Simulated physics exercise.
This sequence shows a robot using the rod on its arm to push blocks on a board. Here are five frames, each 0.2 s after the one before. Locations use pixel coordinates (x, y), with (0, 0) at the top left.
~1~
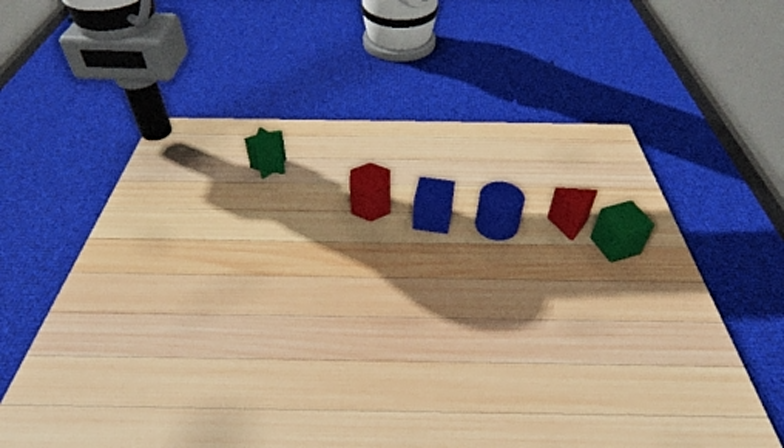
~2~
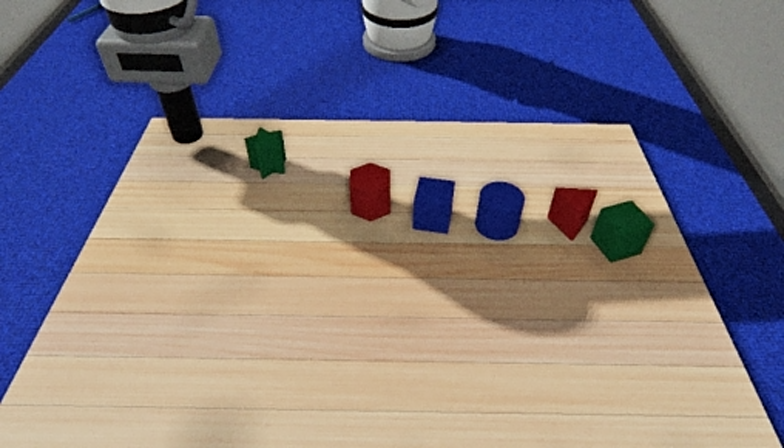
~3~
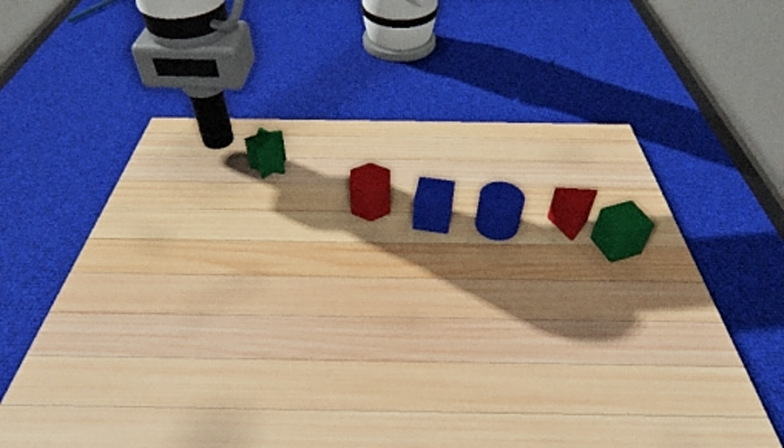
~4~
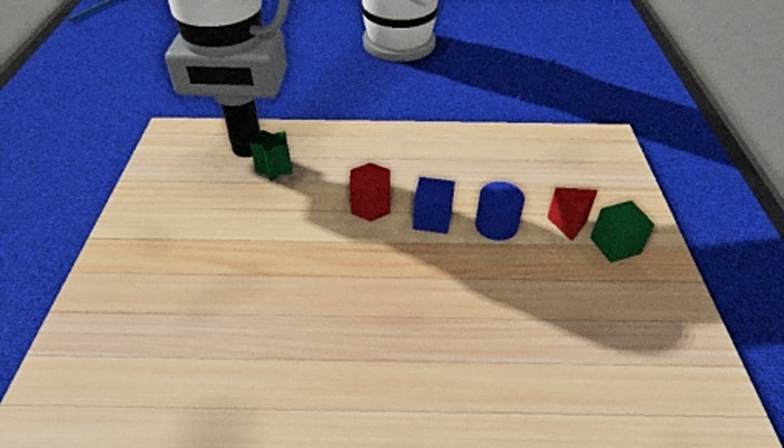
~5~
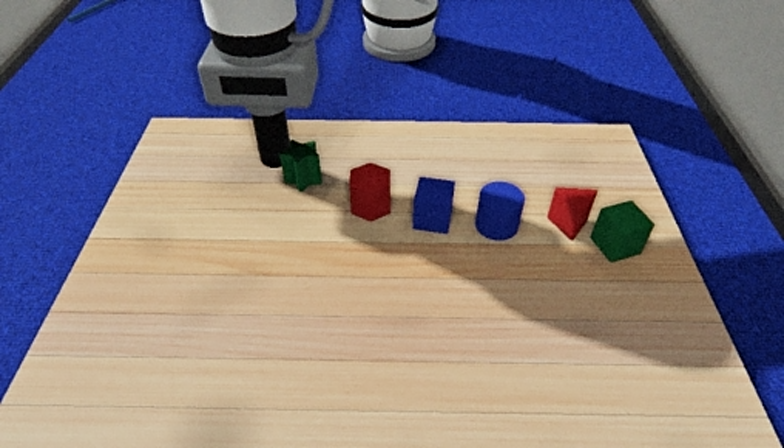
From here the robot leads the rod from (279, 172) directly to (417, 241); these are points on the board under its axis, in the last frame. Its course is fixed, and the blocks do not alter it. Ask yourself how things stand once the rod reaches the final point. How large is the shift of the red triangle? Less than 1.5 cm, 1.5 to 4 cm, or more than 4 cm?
Final distance: 1.5 to 4 cm.
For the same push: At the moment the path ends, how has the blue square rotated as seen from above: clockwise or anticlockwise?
Counter-clockwise, from overhead.
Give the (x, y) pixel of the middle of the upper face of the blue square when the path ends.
The blue square ends near (527, 206).
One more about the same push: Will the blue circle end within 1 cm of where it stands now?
Short answer: No.
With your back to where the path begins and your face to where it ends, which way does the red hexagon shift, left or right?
Its sideways move is to the left.
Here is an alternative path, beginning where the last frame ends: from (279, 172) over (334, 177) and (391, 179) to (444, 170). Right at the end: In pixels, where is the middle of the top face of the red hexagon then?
Put as a pixel place, it's (397, 192).
The first path, step by step. One third of the way, rod (320, 180); green star block (349, 165), turned 20° anticlockwise; red hexagon (377, 179).
Two thirds of the way, rod (368, 204); green star block (399, 184), turned 30° anticlockwise; red hexagon (432, 195); blue square (473, 197), turned 15° anticlockwise; blue circle (514, 196).
At the end, rod (418, 228); green star block (450, 203), turned 45° anticlockwise; red hexagon (487, 211), turned 10° anticlockwise; blue square (527, 206), turned 25° anticlockwise; blue circle (563, 195); red triangle (598, 192), turned 30° clockwise.
